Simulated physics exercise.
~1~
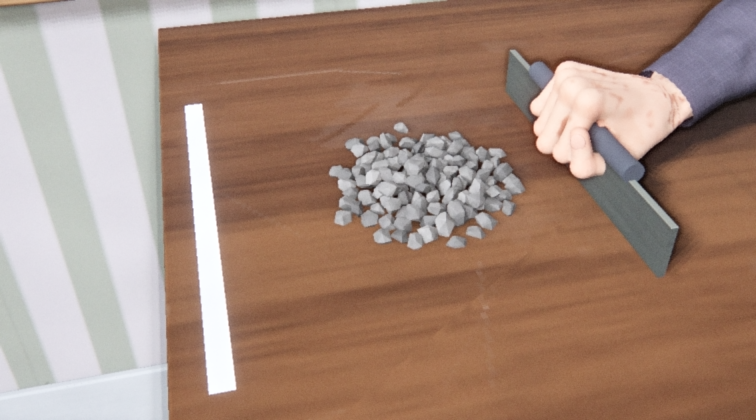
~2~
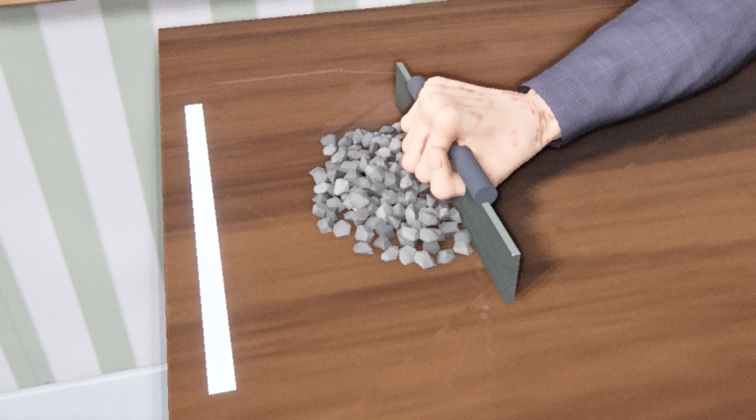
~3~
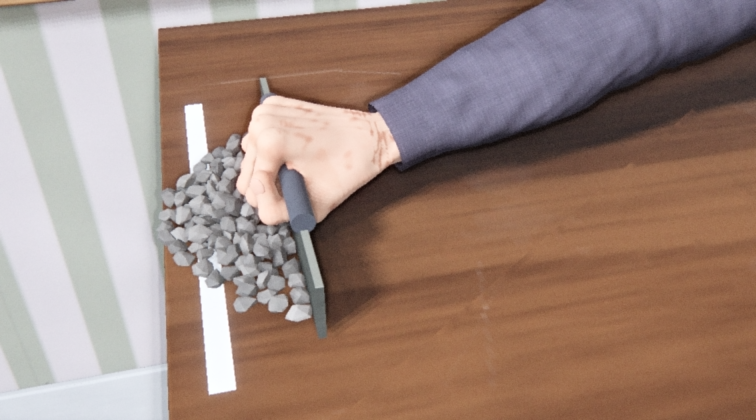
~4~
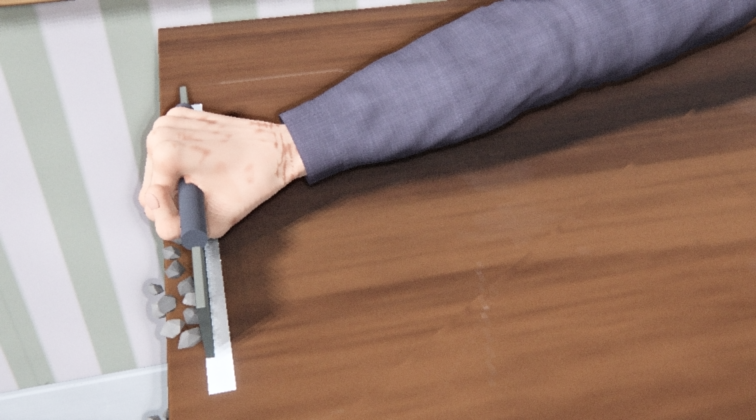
A hand pushes grey stones left with a scraper until most drop off the table edge.
